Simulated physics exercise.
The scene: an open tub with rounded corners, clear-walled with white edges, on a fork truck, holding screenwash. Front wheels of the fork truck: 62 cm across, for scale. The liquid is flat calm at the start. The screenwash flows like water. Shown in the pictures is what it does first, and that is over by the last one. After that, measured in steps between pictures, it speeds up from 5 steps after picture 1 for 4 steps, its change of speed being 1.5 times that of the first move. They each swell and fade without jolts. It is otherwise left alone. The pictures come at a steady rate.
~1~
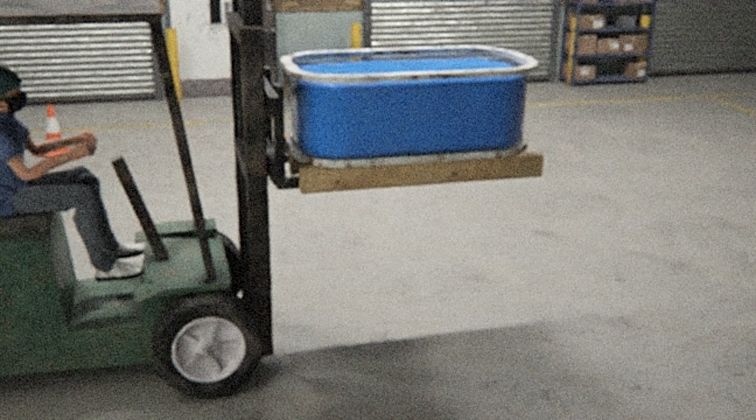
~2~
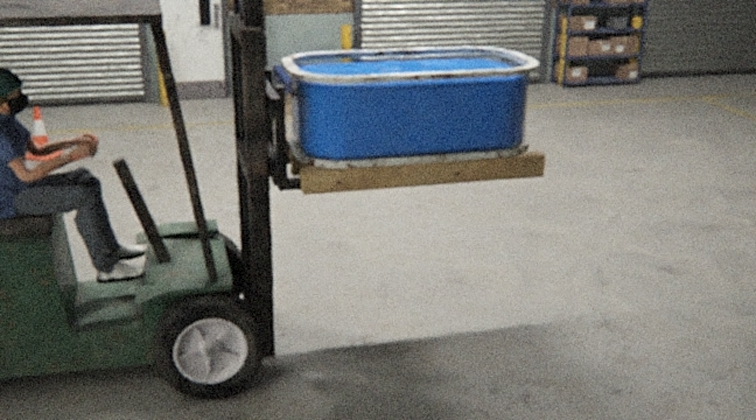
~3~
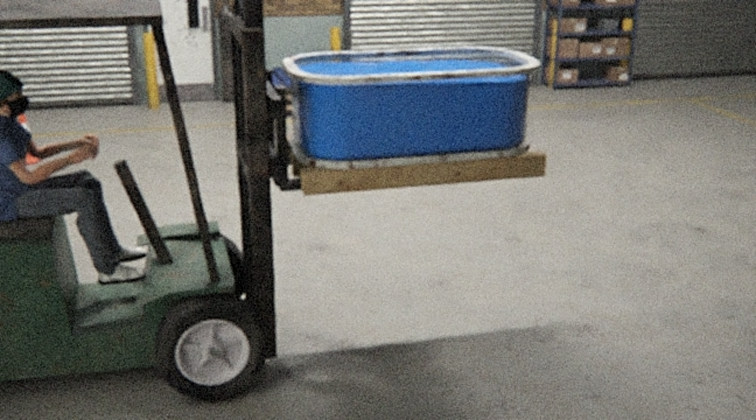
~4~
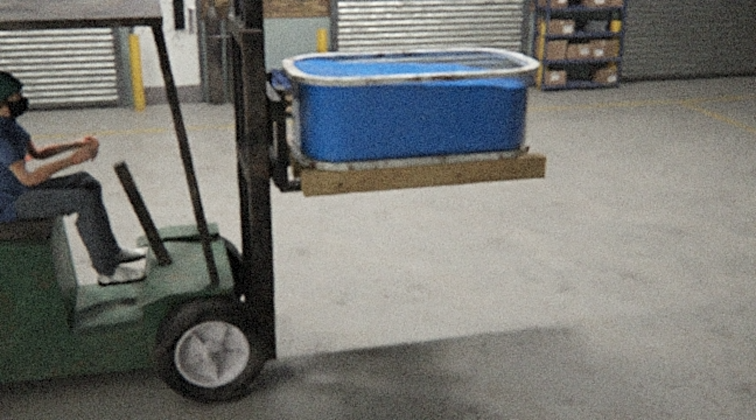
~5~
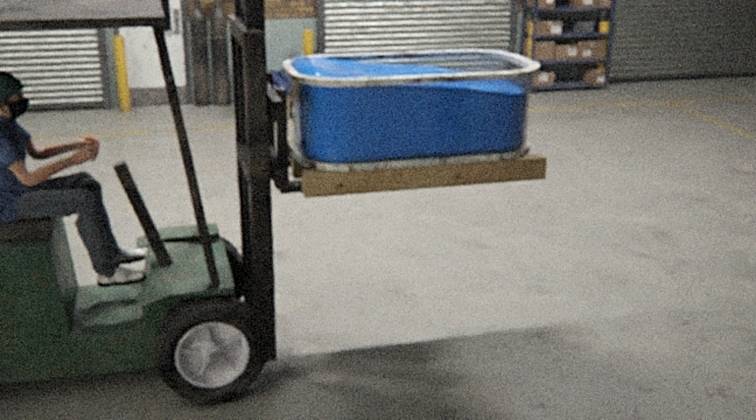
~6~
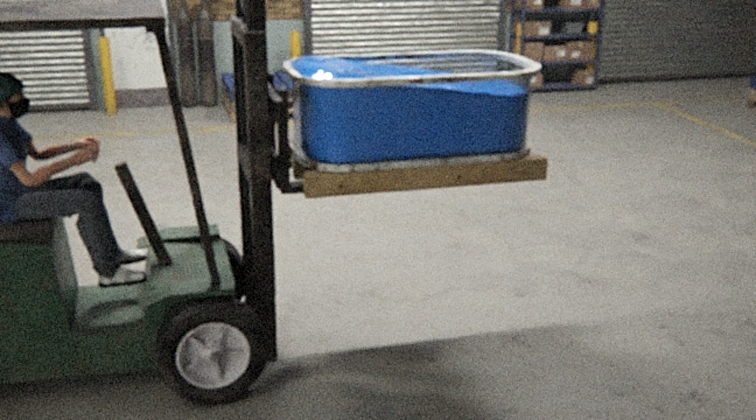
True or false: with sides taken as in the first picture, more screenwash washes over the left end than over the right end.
True.
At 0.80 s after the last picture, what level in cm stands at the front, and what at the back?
I'd put it at about 42 cm in front and about 40 cm behind.
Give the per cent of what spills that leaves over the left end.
Spill fraction there: Roughly 60 per cent.
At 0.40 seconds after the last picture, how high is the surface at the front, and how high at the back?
Level, front = 28 cm; level, back = 52 cm.
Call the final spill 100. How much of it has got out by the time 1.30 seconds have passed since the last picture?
About 60 percent, give or take.
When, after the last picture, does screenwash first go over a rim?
I'd say close to 0.4 seconds.
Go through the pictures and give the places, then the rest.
Level at the front (512, 71); level at the back (315, 79); still flat; the front is on the right, levels are read along the near wall; a wheel hub at (210, 354), in the first picture.
Level at the front (513, 71); level at the back (316, 80); still flat, in the second picture.
Level at the front (514, 71); level at the back (316, 81); still flat, in the third picture.
Level at the front (513, 82); level at the back (316, 71); rising 6° towards the left end, in the fourth picture.
Level at the front (513, 87); level at the back (317, 69); rising 8° towards the left end, in the fifth picture.
Level at the front (514, 88); level at the back (318, 70); rising 8° towards the left end; a wheel hub at (214, 359), in the sixth picture.
Then, 0.40 s after the last picture, front 28 cm, middle 41 cm, back 51 cm above the floor; no loss so far.
Then, 0.80 s after the last picture, front 42 cm, middle 39 cm, back 39 cm above the floor; the loss stands at 2 per cent, over the left end, a little elsewhere.
Then, 1.30 s after the last picture, front 45 cm, middle 39 cm, back 31 cm above the floor; the loss stands at 3 per cent, over the left end, a little elsewhere.
Then, 3.38 s after the last picture, the loss stands at 5 per cent, over the left end, a little elsewhere; the right end has passed 1 per cent and the left end 3.
